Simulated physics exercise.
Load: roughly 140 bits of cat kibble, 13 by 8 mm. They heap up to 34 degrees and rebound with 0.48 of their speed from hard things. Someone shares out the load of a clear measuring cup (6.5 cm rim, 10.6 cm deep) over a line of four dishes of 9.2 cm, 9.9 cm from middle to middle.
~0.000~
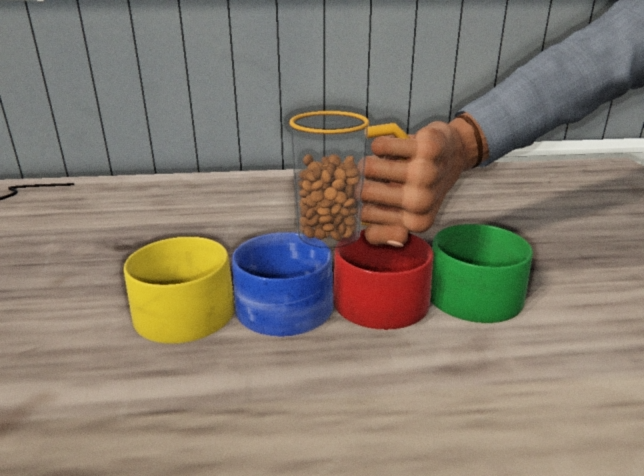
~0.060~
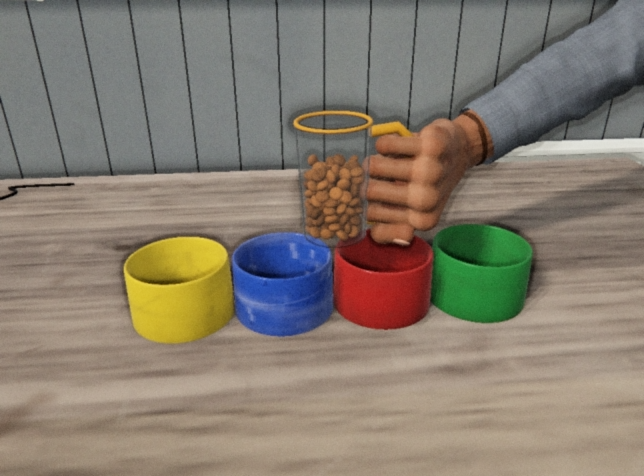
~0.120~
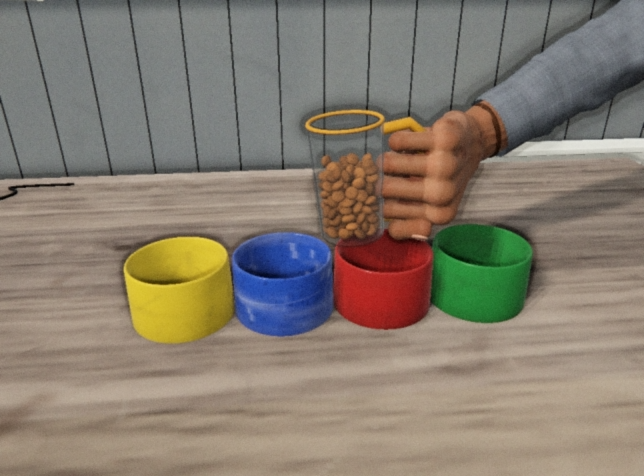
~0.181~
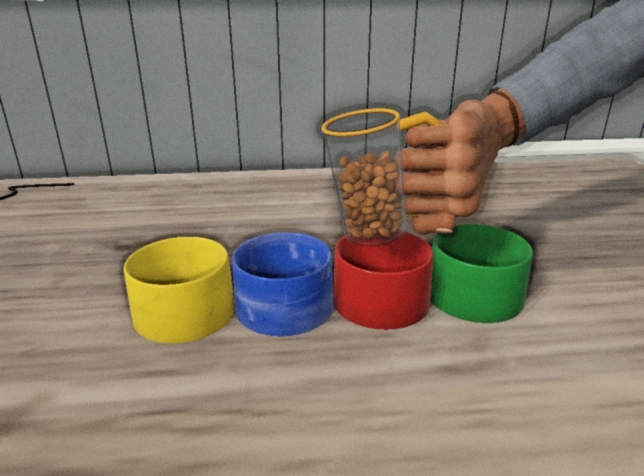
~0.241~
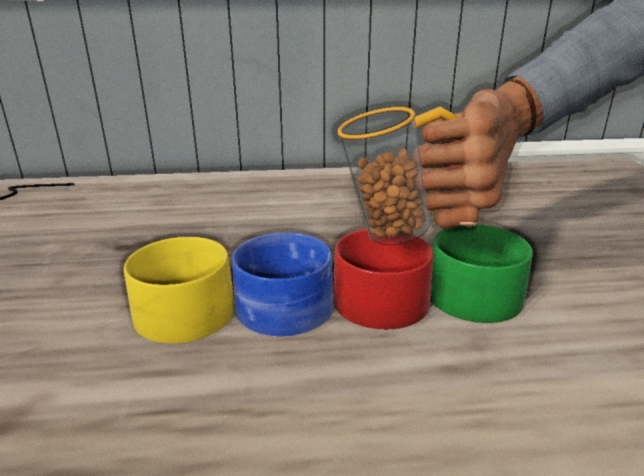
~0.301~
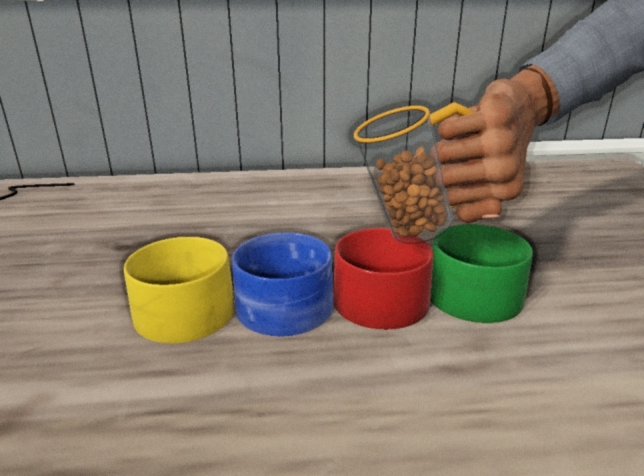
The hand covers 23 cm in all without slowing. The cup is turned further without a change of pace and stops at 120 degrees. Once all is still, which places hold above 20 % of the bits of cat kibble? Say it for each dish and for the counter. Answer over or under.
Red under, blue under, green over, yellow under, counter under.
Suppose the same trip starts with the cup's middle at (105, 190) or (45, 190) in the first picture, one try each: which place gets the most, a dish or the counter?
The winner: Blue, then blue.
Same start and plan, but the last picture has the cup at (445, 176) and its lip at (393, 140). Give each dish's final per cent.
Red 0, blue 0, green 100, yellow 0.
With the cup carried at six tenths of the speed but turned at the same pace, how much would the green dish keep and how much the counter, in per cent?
In that case green 100; counter 0.
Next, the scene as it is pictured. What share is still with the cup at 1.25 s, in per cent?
Roughly 100 per cent.
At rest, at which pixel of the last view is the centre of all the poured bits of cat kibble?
At about (481, 277).
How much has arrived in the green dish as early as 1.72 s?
About 55 per cent by then.
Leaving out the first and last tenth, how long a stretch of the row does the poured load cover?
Roughly 5 cm.
After 0.87 s, tilt 67 degrees; cup holds 100 %.
Then, at 1.25 s, tilt 99 degrees; cup holds 100 %.
After 1.72 s, tilt 120 degrees; cup holds 45 %, green 55 %.
At rest (2.5 s), red 0 %, blue 0 %, green 100 %, yellow 0 %, counter 0 %.
